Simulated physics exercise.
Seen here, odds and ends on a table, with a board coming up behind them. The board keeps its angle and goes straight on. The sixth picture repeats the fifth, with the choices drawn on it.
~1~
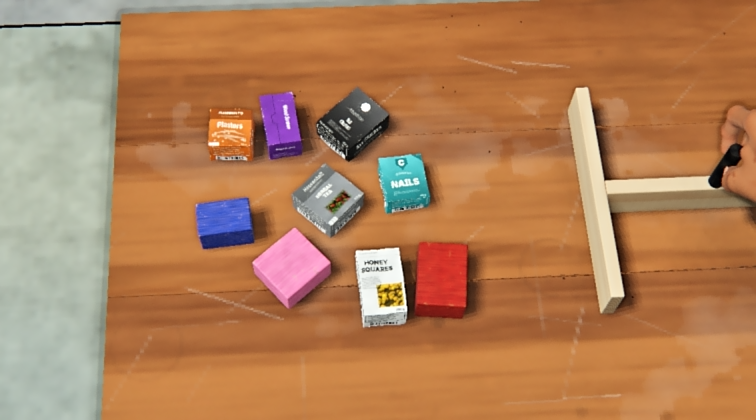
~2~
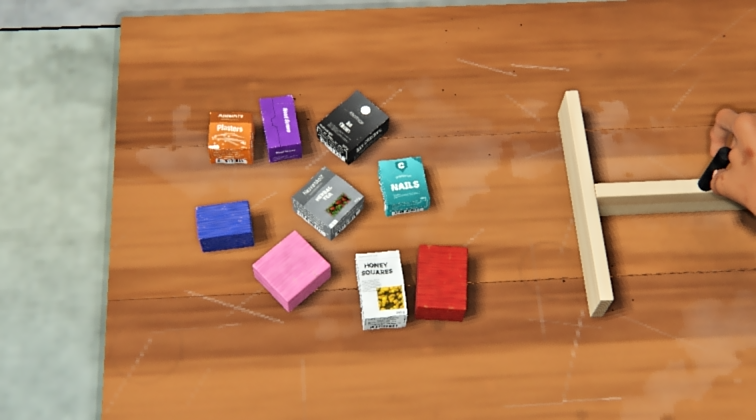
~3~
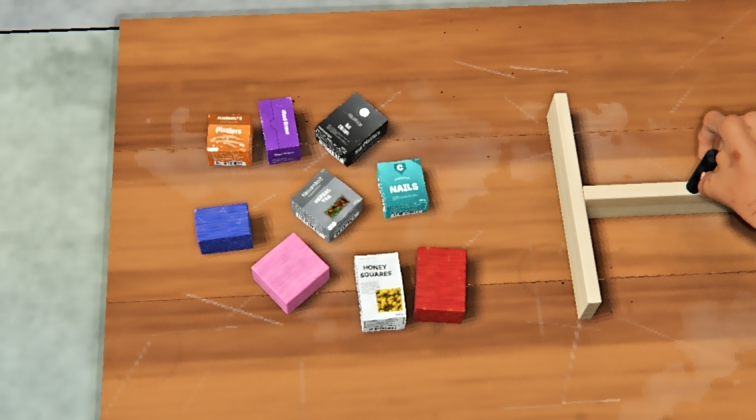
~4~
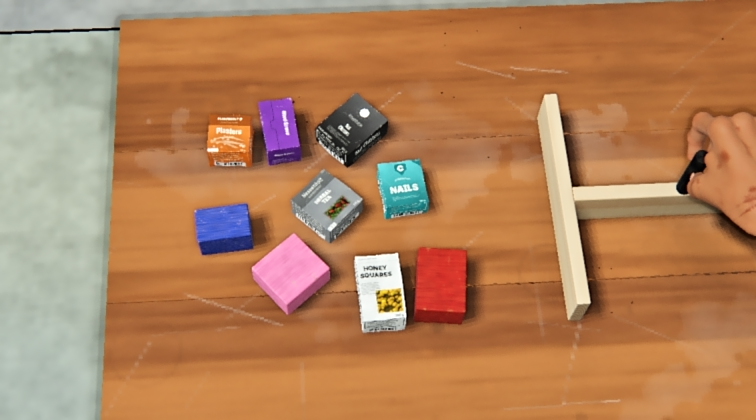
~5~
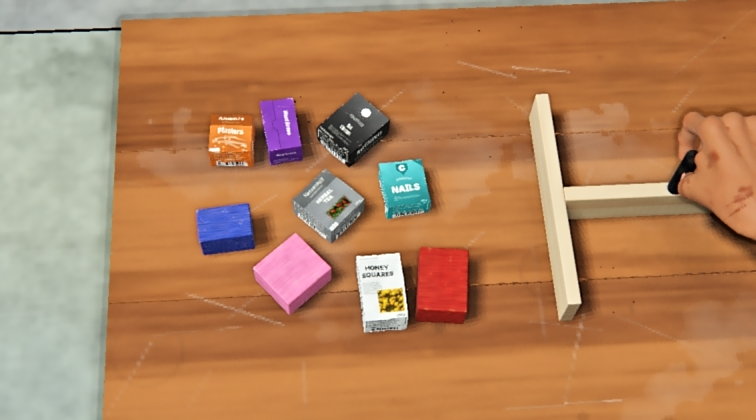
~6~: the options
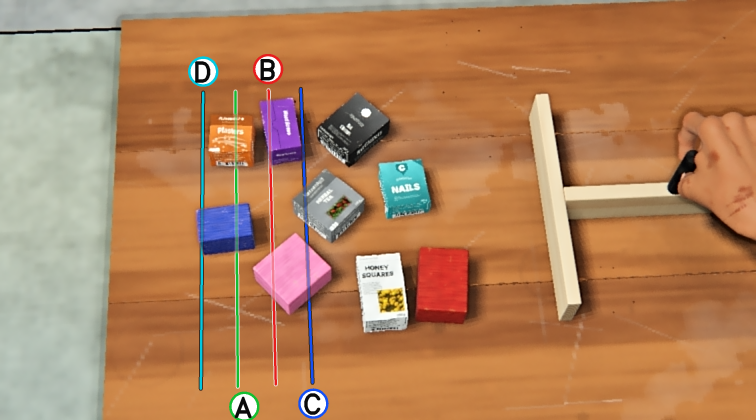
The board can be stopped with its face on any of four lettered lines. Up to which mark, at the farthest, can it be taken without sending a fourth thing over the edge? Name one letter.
No fourth one falls up to D.
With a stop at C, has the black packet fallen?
No.
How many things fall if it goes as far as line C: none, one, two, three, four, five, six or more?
By then, none.
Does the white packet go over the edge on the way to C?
No.
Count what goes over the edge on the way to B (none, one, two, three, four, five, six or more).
In all, none.
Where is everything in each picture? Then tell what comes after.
Grey packet (328, 200); purple box (281, 125); red block (441, 280), in the first frame.
Board (589, 190); turquoise box (403, 186), in the second frame.
Board (577, 193); pink block (291, 273), in the third frame.
Board (566, 194); orange box (230, 141), in the fourth frame.
Board (558, 194); grey packet (329, 206); purple box (282, 131); red block (442, 286), in the fifth frame.
On the marked copy, A at (237, 229); B at (272, 228); C at (306, 226); D at (202, 231).
Taking D. A third of the way, board (433, 199); white packet (360, 293); red block (406, 289).
Two thirds of the way, board (305, 205); orange box (168, 131); blue block (176, 222).
When it is over, board (203, 210); pink block over the edge; orange box over the edge; three fallen.
As for the rest, A is within the limit but short; B is within the limit but short; C is within the limit but short.
